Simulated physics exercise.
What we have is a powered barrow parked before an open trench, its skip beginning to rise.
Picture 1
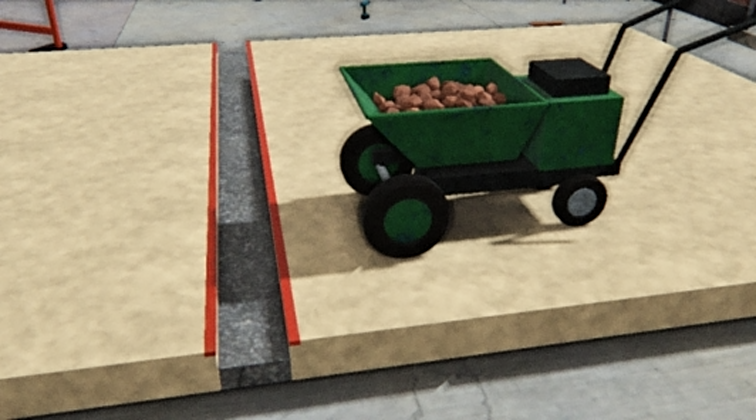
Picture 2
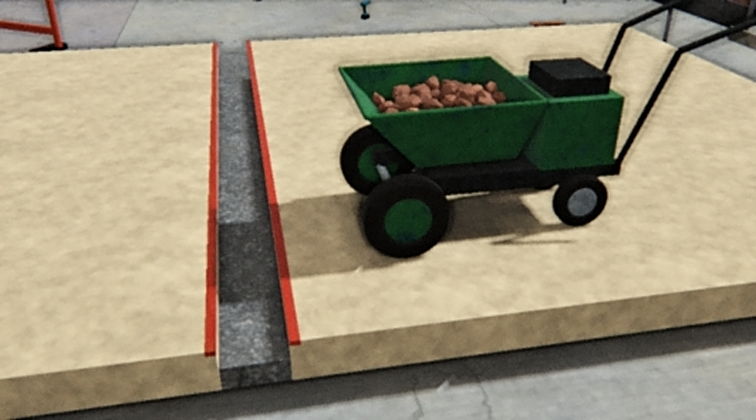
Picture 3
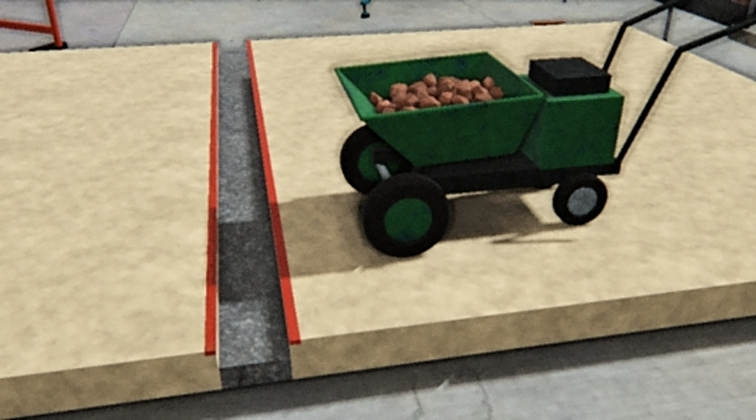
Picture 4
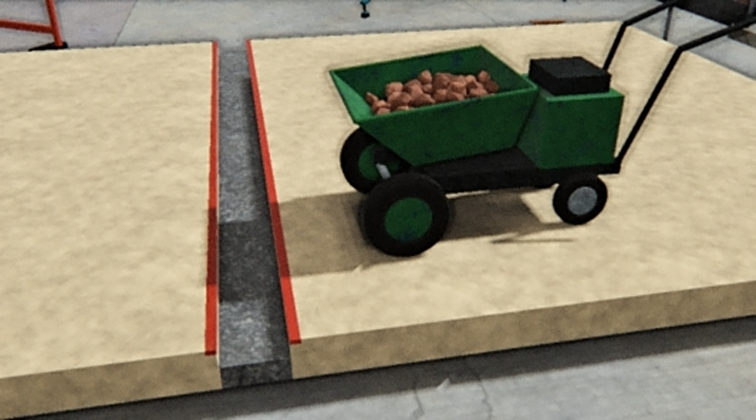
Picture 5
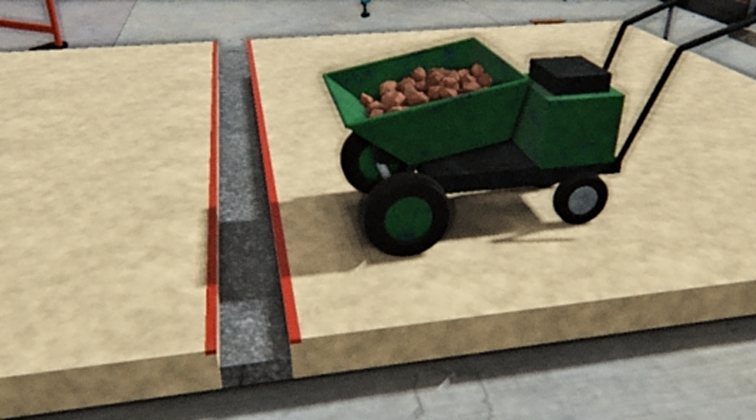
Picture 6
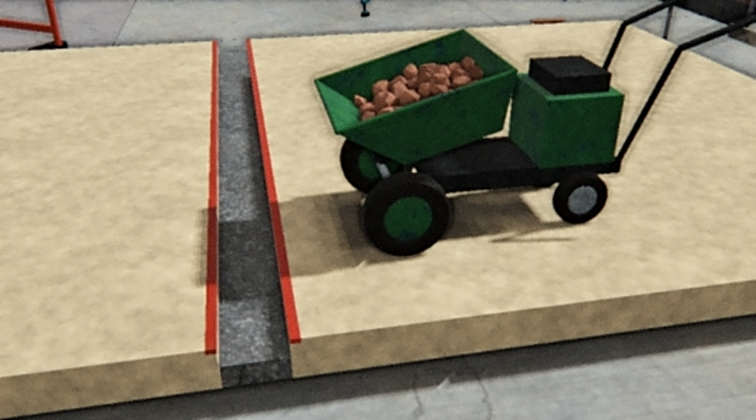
A green powered barrow with black wheels and handles stands on the right of a pale raised platform, seen from slightly above and to the side. Reddish-brown lumps of rubble fill its skip, and to the left a narrow dark trench with red edging crosses the platform. The skip starts level, then its back rises and it tilts gradually leftward while the wheels and camera stay still.
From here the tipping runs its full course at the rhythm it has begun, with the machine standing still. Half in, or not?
It catches more than half.
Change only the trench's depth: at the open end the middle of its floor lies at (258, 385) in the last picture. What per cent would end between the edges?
Roughly 100 in a hundred.
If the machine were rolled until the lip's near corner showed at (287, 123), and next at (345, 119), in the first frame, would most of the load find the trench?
The first try: Less than half. The second: More than half.
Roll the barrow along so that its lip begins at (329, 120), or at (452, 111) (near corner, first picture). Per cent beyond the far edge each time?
Near 40 % and 0 %.
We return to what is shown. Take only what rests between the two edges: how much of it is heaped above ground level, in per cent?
Some 45 per cent.
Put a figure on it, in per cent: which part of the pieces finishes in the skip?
About 10 per cent.
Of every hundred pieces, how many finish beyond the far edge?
Some 5 per cent.
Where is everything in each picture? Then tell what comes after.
In the first picture, lip of the skip at (368, 117), level; top of the load at (449, 103), lumps of rubble; first edge of the trench at (288, 298); far edge at (210, 308), the trench under half as wide as the skip, and shallow for its width.
In the second picture, lip of the skip at (367, 118), level; top of the load at (448, 102).
In the third picture, lip of the skip at (362, 119), tipped barely; top of the load at (459, 97).
In the fourth picture, lip of the skip at (356, 122), tipped a little; top of the load at (454, 93).
In the fifth picture, lip of the skip at (347, 126), tipped a little; top of the load at (447, 89).
In the sixth picture, lip of the skip at (338, 133), tipped clearly; top of the load at (457, 90); first edge of the trench at (289, 296); far edge at (211, 306).
Soon after the last picture, skip tipped steeply; all in the skip.
A little later, skip tipped right over; most in the skip; about a quarter in or heaped over the trench; a stray few falling.
Later still, skip tipped right over; a small part in the skip; a small part short of the trench; most in or heaped over the trench; a small part beyond it.
At rest, skip tipped right over; a small part in the skip; a small part short of the trench; most in or heaped over the trench; a small part beyond it.
